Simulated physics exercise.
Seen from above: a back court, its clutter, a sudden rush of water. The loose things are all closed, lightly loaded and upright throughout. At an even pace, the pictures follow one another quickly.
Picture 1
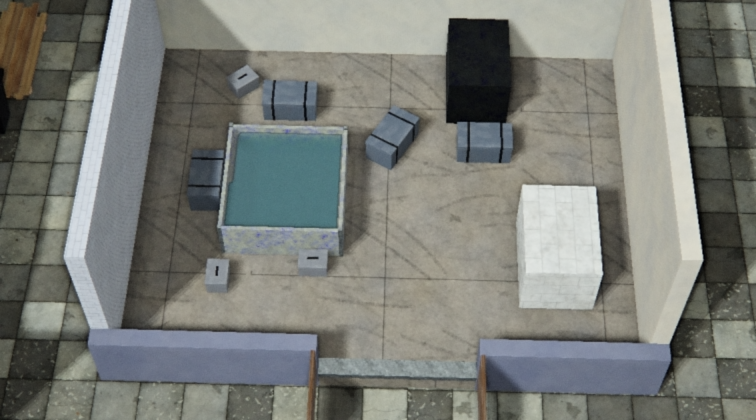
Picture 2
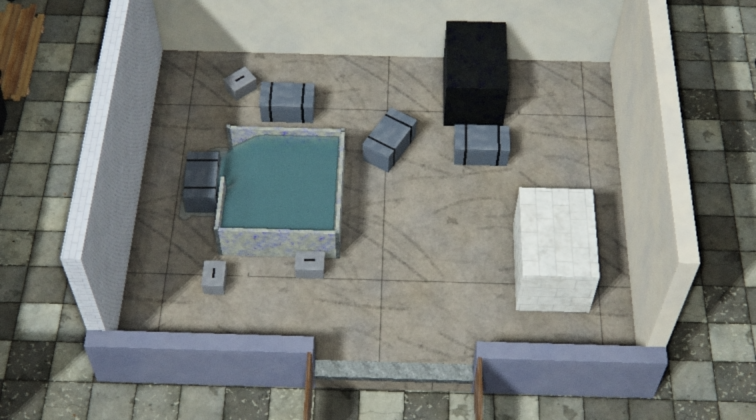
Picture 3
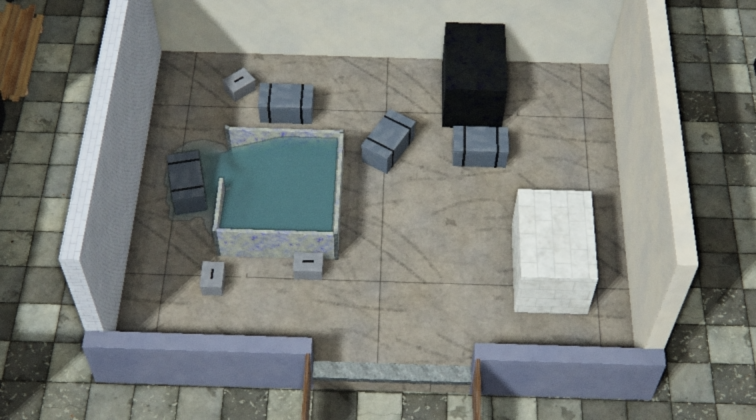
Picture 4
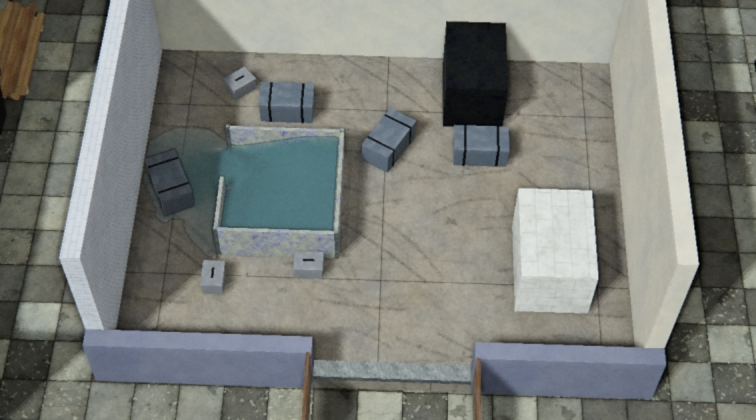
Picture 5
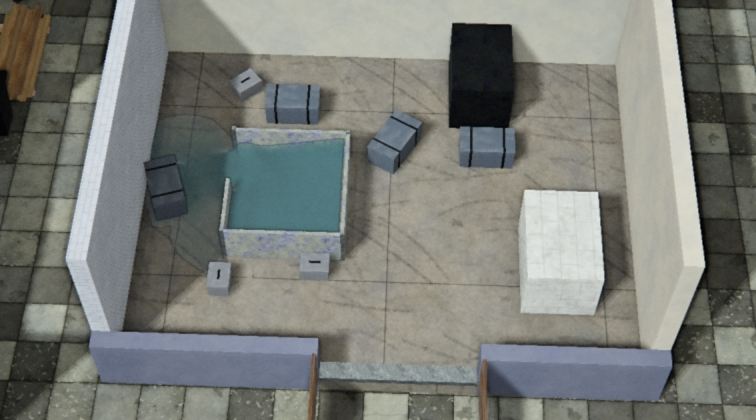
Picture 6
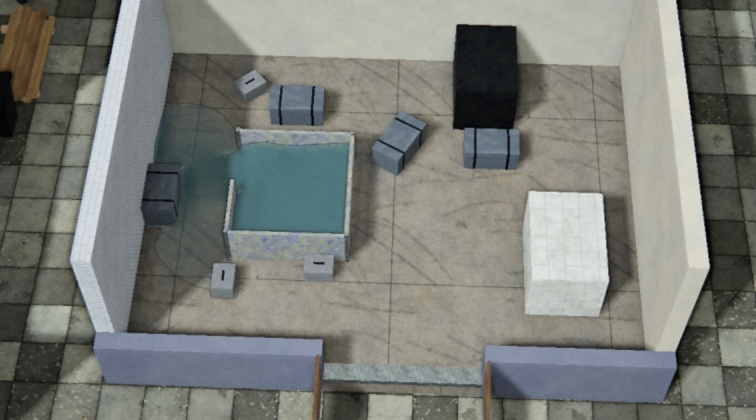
A blue-grey trunk against the left side of a water-filled tank slides left across the courtyard floor as the tank's left side opens and water spreads out around it. It turns slightly as it nears the left wall, while the other trunks, small boxes and black and white blocks stay put.
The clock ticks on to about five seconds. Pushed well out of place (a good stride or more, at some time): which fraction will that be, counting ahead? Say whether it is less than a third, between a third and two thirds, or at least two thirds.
Within the middle band.
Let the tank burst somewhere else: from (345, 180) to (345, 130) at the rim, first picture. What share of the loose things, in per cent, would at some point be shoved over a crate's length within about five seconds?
30 per cent or thereabouts.
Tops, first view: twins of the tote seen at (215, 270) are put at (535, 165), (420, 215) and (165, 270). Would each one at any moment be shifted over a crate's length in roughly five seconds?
Here's how it goes: Never gets far, never gets far, and lastly sent far off.
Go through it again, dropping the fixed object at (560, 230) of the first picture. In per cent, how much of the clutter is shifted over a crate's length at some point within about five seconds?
40 %.
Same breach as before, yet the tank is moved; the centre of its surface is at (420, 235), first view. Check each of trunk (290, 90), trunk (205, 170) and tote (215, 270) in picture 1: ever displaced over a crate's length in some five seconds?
Object by object: Below the mark, over the mark, over the mark.
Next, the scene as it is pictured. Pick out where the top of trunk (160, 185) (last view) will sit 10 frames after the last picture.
Estimated position: Roughly (174, 223).
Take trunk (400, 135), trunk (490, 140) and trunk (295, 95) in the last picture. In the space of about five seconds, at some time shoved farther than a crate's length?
Entry one never gets that far, entry two never gets that far, entry three never gets that far.
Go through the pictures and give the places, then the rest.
The first frame shows a trunk at (206, 172) rests on the ground; a trunk at (393, 130) rests on the ground; 0 of 7 have shifted.
The second frame shows a trunk at (201, 174) rests on the ground; a trunk at (390, 132) rests on the ground; 0 of 7 have shifted.
The third frame shows a trunk at (186, 175) rests on the ground, close to its start; a trunk at (389, 133), on the bottom; 1 of 7 have shifted.
The fourth frame shows a trunk at (168, 175) rests on the ground, a stride from its start; a trunk at (389, 132) rests on the ground; 1 of 7 have shifted.
The fifth frame shows a trunk at (164, 180) rests on the ground, a stride from its start; a trunk at (395, 134), on the bottom; 1 of 7 have shifted.
The sixth frame shows a trunk at (160, 187) rests on the ground, a stride from its start; a trunk at (399, 135) rests on the ground; 1 of 7 have shifted.
A moment on, 1 of 7 are well off their spots; 0 afloat.
Next, 1 of 7 are well off their spots; 0 afloat.
Later, 2 of 7 are well off their spots; 0 afloat.
In the end, 3 of 7 are well off their spots, and 3 have been at some point; 3 afloat.
